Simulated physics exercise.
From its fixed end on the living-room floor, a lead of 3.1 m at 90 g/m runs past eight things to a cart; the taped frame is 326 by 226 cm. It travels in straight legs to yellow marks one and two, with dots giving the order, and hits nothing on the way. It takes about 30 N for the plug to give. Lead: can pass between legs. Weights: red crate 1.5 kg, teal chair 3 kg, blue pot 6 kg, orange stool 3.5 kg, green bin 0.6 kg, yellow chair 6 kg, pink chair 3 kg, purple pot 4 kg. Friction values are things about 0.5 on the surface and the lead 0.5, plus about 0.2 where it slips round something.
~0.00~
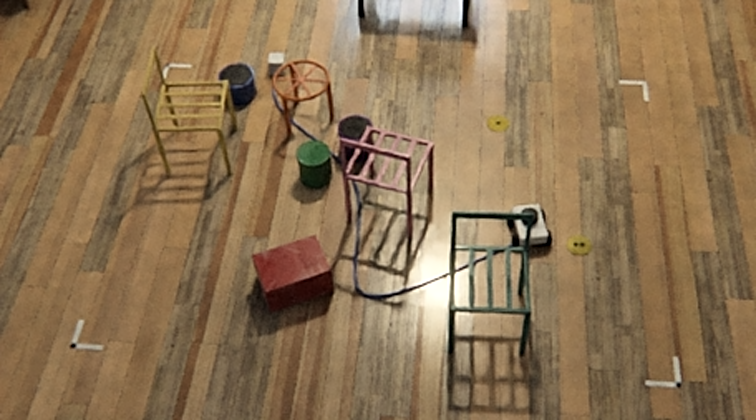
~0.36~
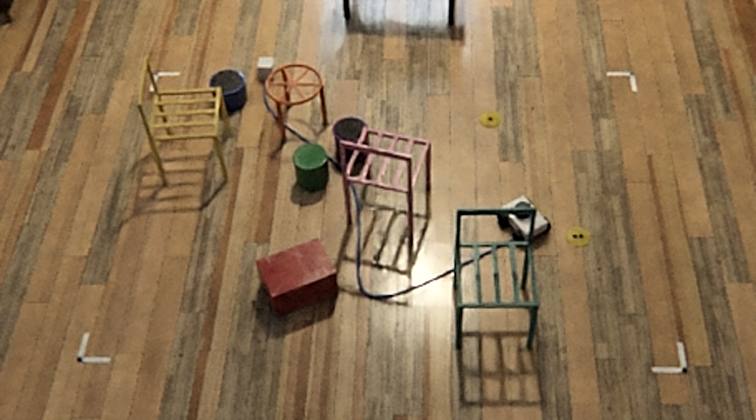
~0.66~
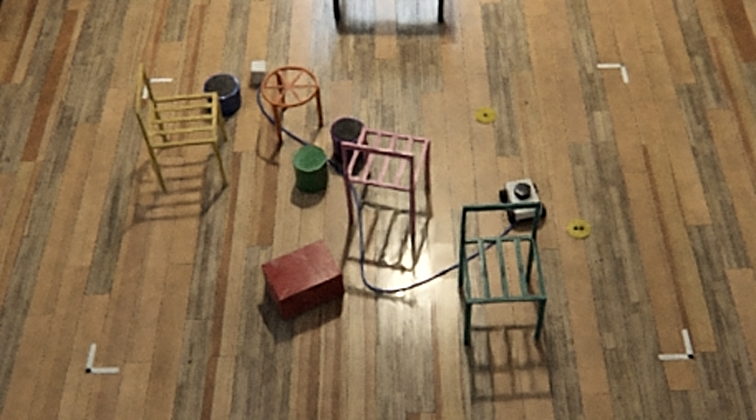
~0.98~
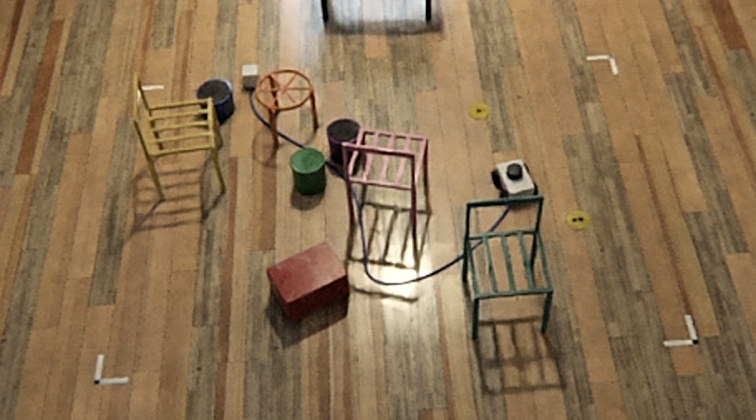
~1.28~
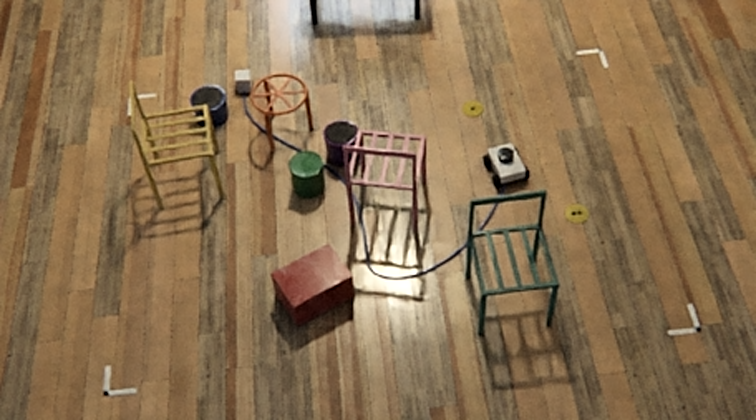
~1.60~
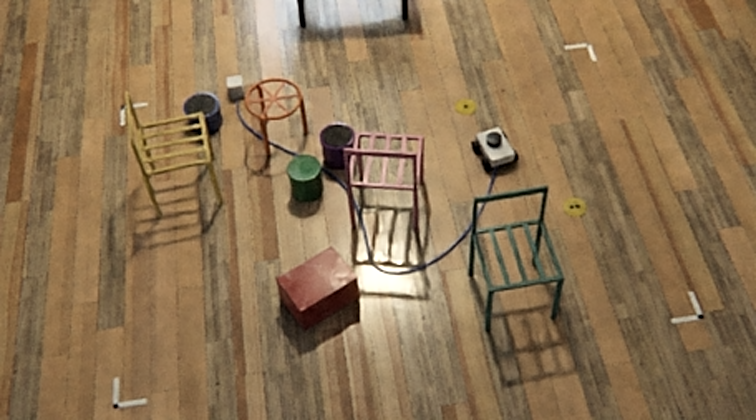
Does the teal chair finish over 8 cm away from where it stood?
No, it remains in place.
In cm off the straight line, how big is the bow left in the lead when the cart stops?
Around 80 centimetres.
At 2.8 s, cart at (471, 116), lead slack at the fixed end; nothing else has moved.
At 3.9 s, cart at (496, 134), lead slack at the fixed end; nothing else has moved.
At 5.1 s, cart at (539, 173), lead slack at the fixed end; nothing else has moved.
At 6.3 s, cart at (574, 206), lead slack at the fixed end; nothing else has moved.
At 6.7 s, cart at (574, 206), lead slack at the fixed end; teal chair 0 cm off its start at (517, 253).
